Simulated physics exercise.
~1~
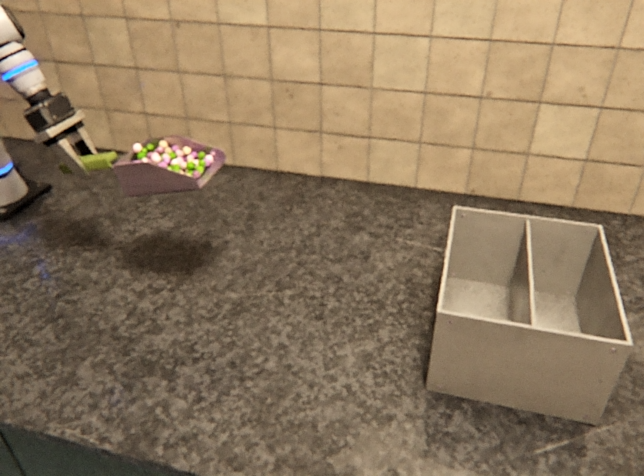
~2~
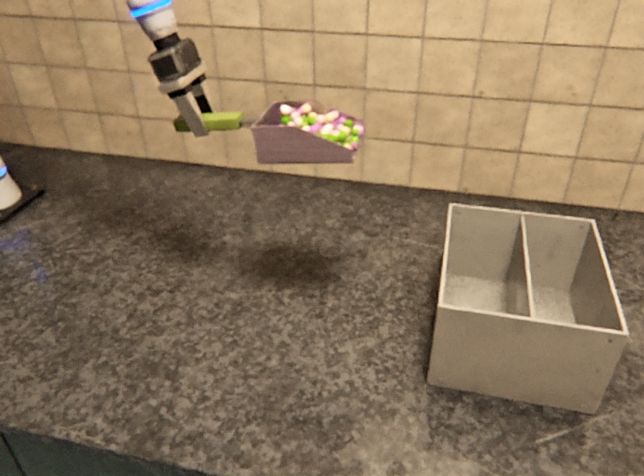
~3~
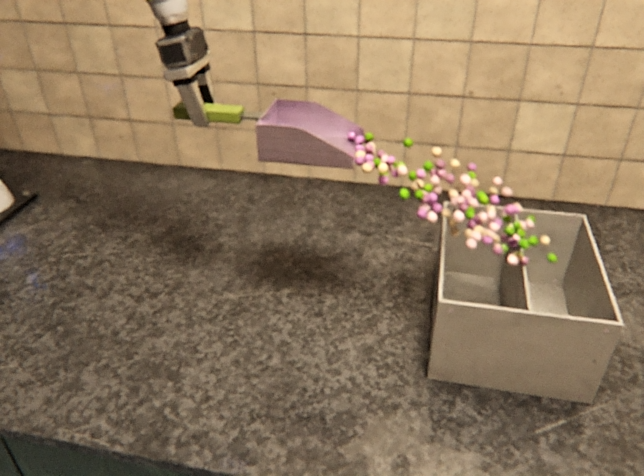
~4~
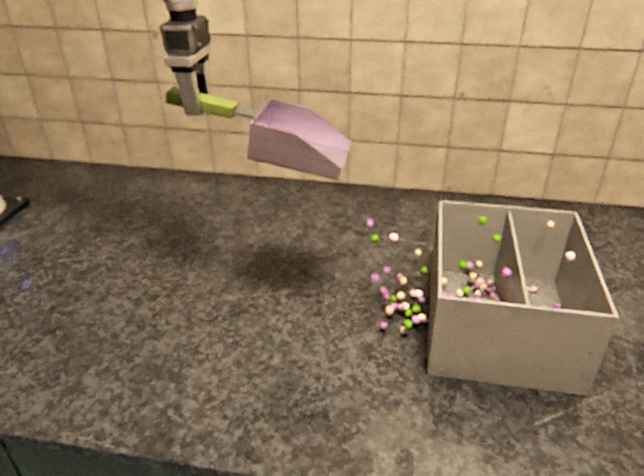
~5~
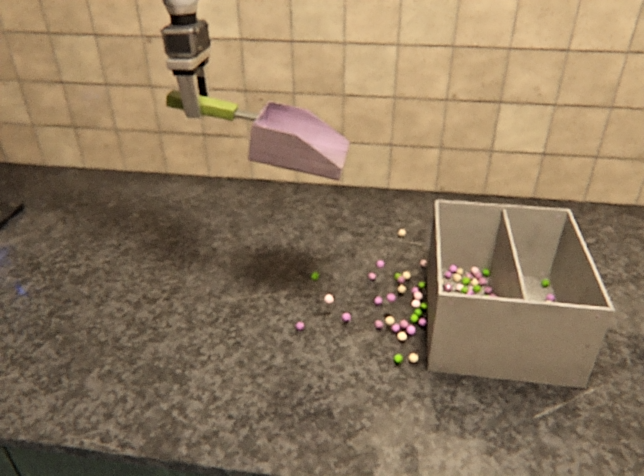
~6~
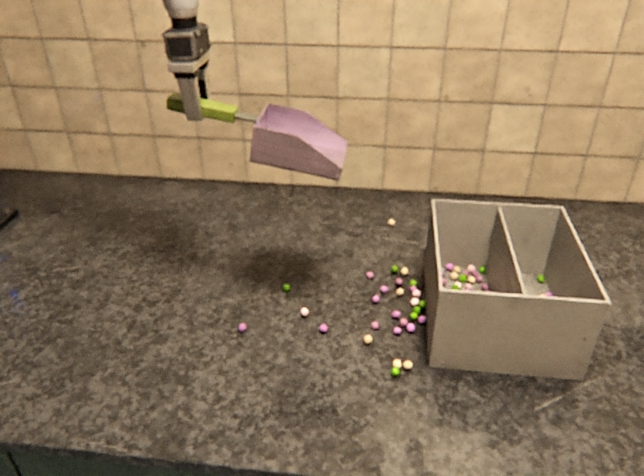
In this clip, a robot arm carries a purple scoop of pink, green and white round sweets rightward and tips it, flinging them toward a grey divided bin; most land inside, mainly in the left part, while others scatter across the dark counter beside it.
